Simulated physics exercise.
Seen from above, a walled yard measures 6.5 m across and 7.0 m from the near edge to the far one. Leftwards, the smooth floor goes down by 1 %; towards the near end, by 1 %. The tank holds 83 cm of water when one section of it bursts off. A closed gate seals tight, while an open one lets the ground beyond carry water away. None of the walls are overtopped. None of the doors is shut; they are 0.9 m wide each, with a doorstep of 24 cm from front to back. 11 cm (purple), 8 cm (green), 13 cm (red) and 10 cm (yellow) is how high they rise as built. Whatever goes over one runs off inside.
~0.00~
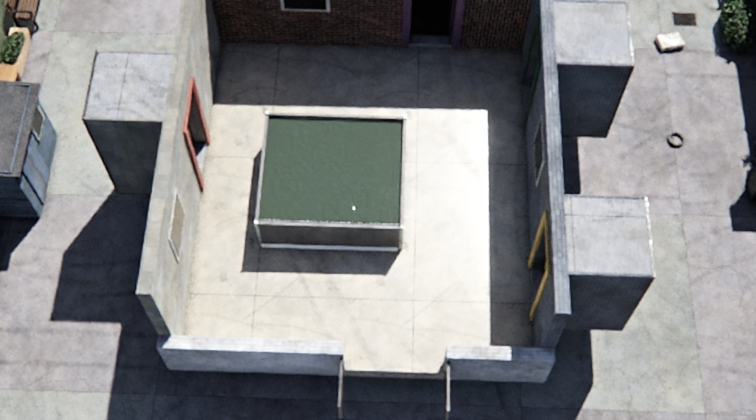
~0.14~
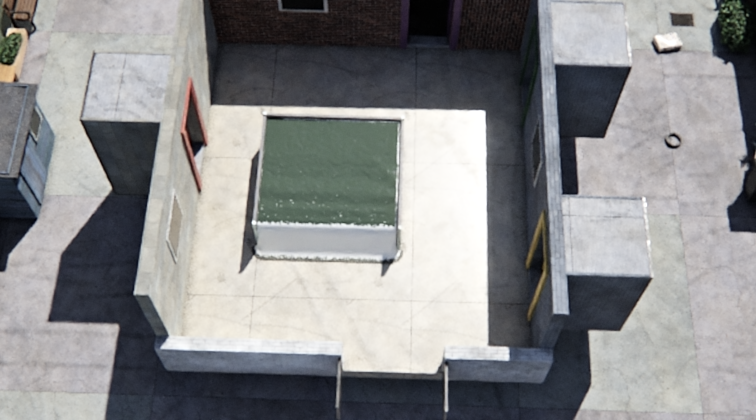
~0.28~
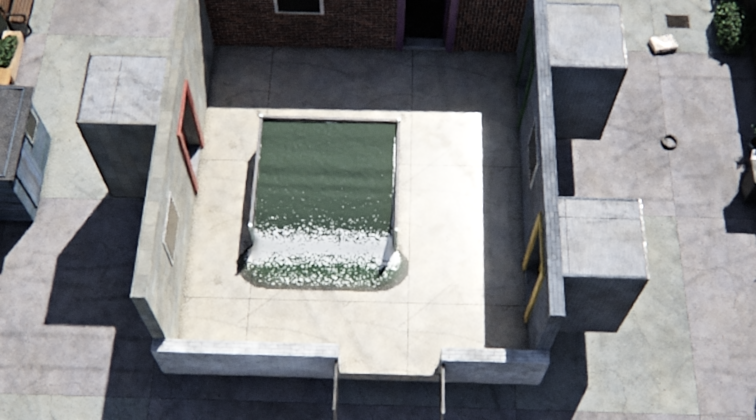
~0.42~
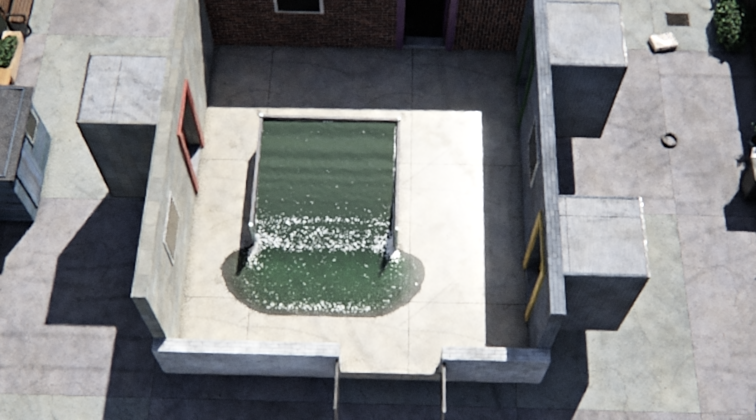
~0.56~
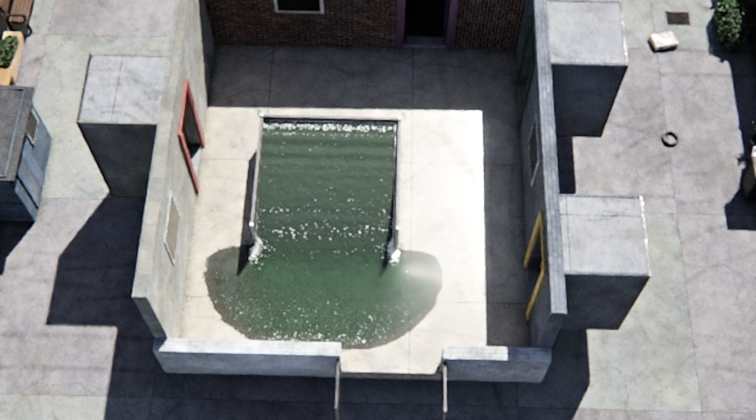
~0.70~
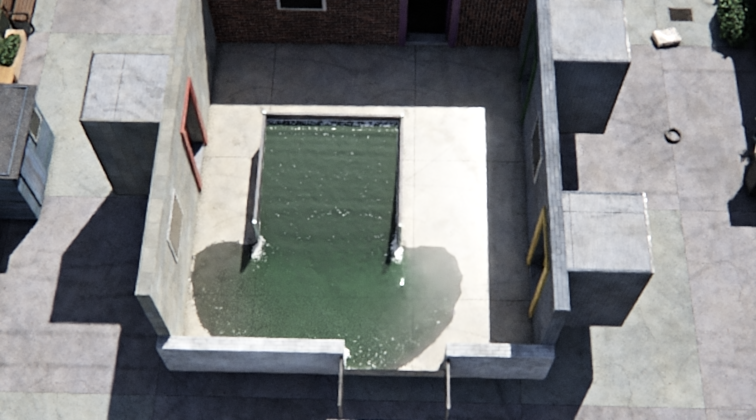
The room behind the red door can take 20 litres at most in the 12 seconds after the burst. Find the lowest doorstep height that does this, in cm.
The lowest height is about 5.5 cm.
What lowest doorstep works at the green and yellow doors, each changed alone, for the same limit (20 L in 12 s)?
You'd want about 10.0 centimetres at green and about 7.0 centimetres at yellow.
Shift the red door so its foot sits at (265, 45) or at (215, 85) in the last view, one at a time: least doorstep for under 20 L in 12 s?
Minimums: About 25 cm and 16 cm.
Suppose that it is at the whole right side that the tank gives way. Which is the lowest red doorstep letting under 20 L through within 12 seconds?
It should stand roughly 10.5 cm high.
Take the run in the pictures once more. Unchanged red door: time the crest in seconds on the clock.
Roughly at 11.5 s.
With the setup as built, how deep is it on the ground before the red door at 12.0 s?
Depth: Near 8.5 cm.
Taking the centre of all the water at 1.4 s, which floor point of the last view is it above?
(321, 245), roughly.
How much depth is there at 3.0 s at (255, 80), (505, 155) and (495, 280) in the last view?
Going through the spots in order gives 0, 0 and 2 centimetres.
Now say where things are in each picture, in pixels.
Still water, 83 cm deep, in the tank at (333, 171); the red door at (197, 138) is dry, in the first picture.
The gap is at (328, 238), the front 0.3 m out at (263, 257); the back of the tank holds 83 cm, in the second picture.
The gap is at (325, 241), the front 0.8 m out at (270, 285); the back of the tank holds 83 cm, in the third picture.
The front is at (275, 311), 1.4 m from the gap at (325, 242); 4.3 m2 of floor is wet, 82 cm left at the back, in the fourth picture.
The front is at a hidden place, 2.0 m from the gap at (326, 241); 7.1 m2 of floor is wet, 74 cm left at the back, in the fifth picture.
The gap is at (329, 239), the front 2.5 m out at a hidden place; the back of the tank holds 69 cm; 1.9 m in a straight line remain to the red door at (195, 138), in the sixth picture.
After 1.4 s water covers 30 % of the floor, deepest (60 cm) near (308, 355); it has not reached the red door.
After 3.0 s water covers 45 % of the floor, deepest (48 cm) near (181, 352); 9 cm at the red door, 0 litres in over its 13 cm doorstep.
After 12.0 s water covers 100 % of the floor, deepest (12 cm) near (408, 200); 8 cm at the red door, 0 litres in over its 13 cm doorstep.
At the red door as built, the water arrived by 2.8 s and peaked near 9 cm at 11.4 s.
With a doorstep of 4.5 cm, 35 litres would have come in within the 12 s; with 6 cm, 14 litres. So under 20 litres takes about 5.5 cm.
